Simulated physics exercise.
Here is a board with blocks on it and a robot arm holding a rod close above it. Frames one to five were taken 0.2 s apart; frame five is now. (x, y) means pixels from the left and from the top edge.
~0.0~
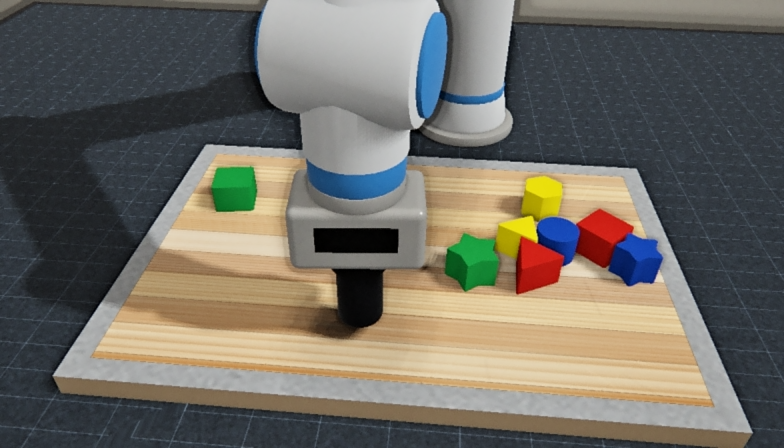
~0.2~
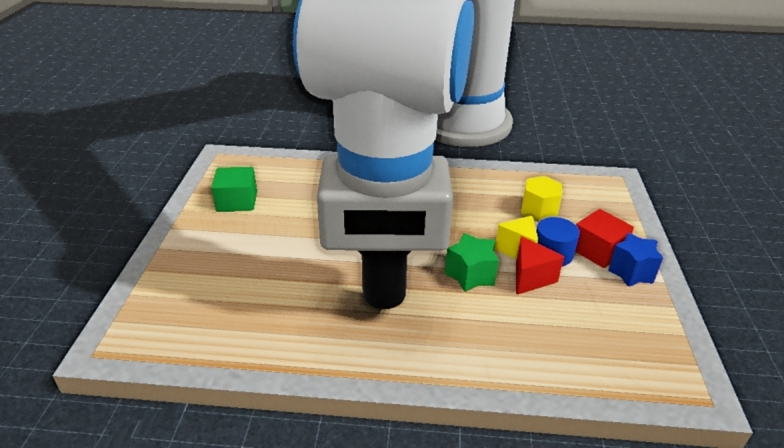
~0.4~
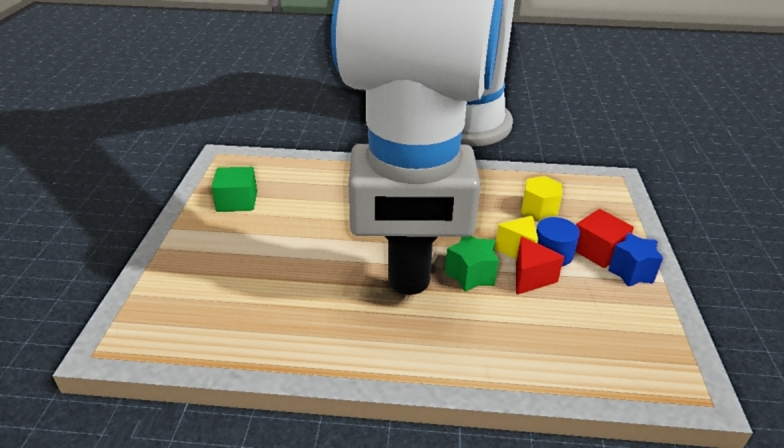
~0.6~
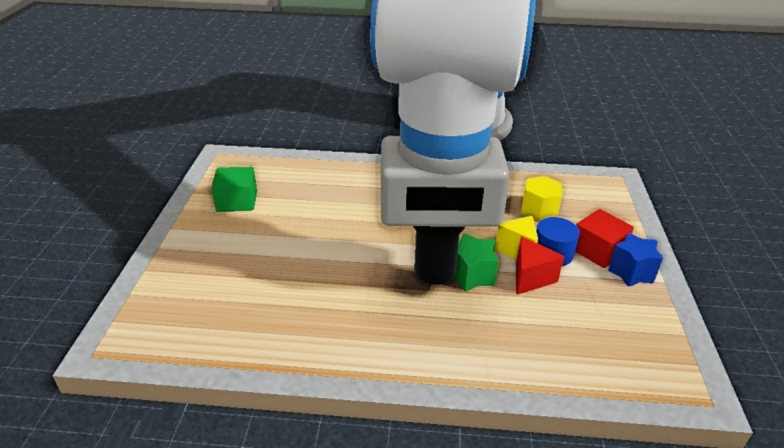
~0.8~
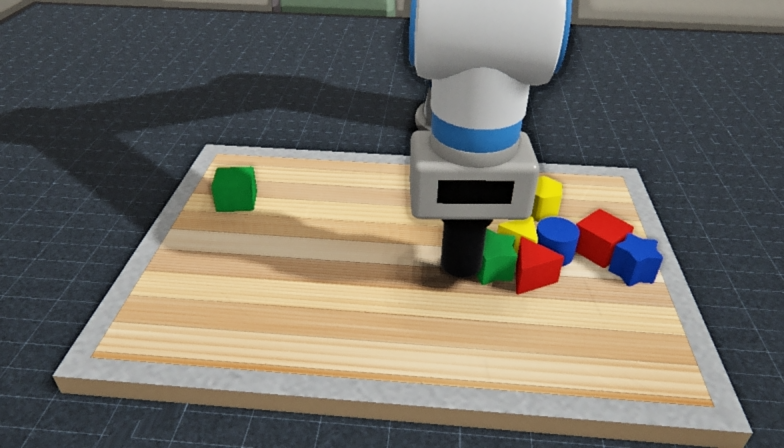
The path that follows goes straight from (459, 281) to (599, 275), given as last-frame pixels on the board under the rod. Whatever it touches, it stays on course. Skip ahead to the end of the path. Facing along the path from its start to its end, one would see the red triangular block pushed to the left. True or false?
The claim does not hold.
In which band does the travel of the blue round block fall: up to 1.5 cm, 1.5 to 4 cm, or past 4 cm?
Result: Over 4 cm.
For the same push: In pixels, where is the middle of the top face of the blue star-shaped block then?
Its top face will be centred at roughly (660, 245).
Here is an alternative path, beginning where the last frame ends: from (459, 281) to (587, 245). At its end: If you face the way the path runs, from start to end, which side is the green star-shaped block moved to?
With start-to-end as forward, it shifts left.
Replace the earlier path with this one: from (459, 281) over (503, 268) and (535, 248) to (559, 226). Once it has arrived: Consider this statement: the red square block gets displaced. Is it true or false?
It is true.
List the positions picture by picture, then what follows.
In the first picture, lower end of the rod (361, 313), tops of blocks, green star-shaped block (475, 249), red triangular block (536, 253), blue round block (558, 229), red square block (605, 225), blue star-shaped block (640, 247).
In the second picture, rod (384, 296), blocks as before.
In the third picture, rod (409, 282), blocks as before.
In the fourth picture, rod (435, 273), blocks as before.
In the fifth picture, rod (461, 266), green star-shaped block (494, 243), red triangular block (536, 253), blue round block (558, 229), red square block (605, 225), blue star-shaped block (640, 247).
The first path, step by step. One third of the way, rod (510, 264); green star-shaped block (540, 240); red triangular block (580, 254); blue round block (570, 222); red square block (611, 221), turned 25° clockwise.
Two thirds of the way, rod (557, 262); green star-shaped block (582, 234), turned 20° anticlockwise; red triangular block (608, 257), turned 45° clockwise; blue round block (576, 211); red square block (618, 217), turned 50° clockwise.
At the end, rod (604, 259); green star-shaped block (607, 226), turned 45° anticlockwise; red triangular block (643, 260), turned 15° clockwise; blue round block (581, 205); red square block (632, 209), turned 40° clockwise; blue star-shaped block (661, 245).
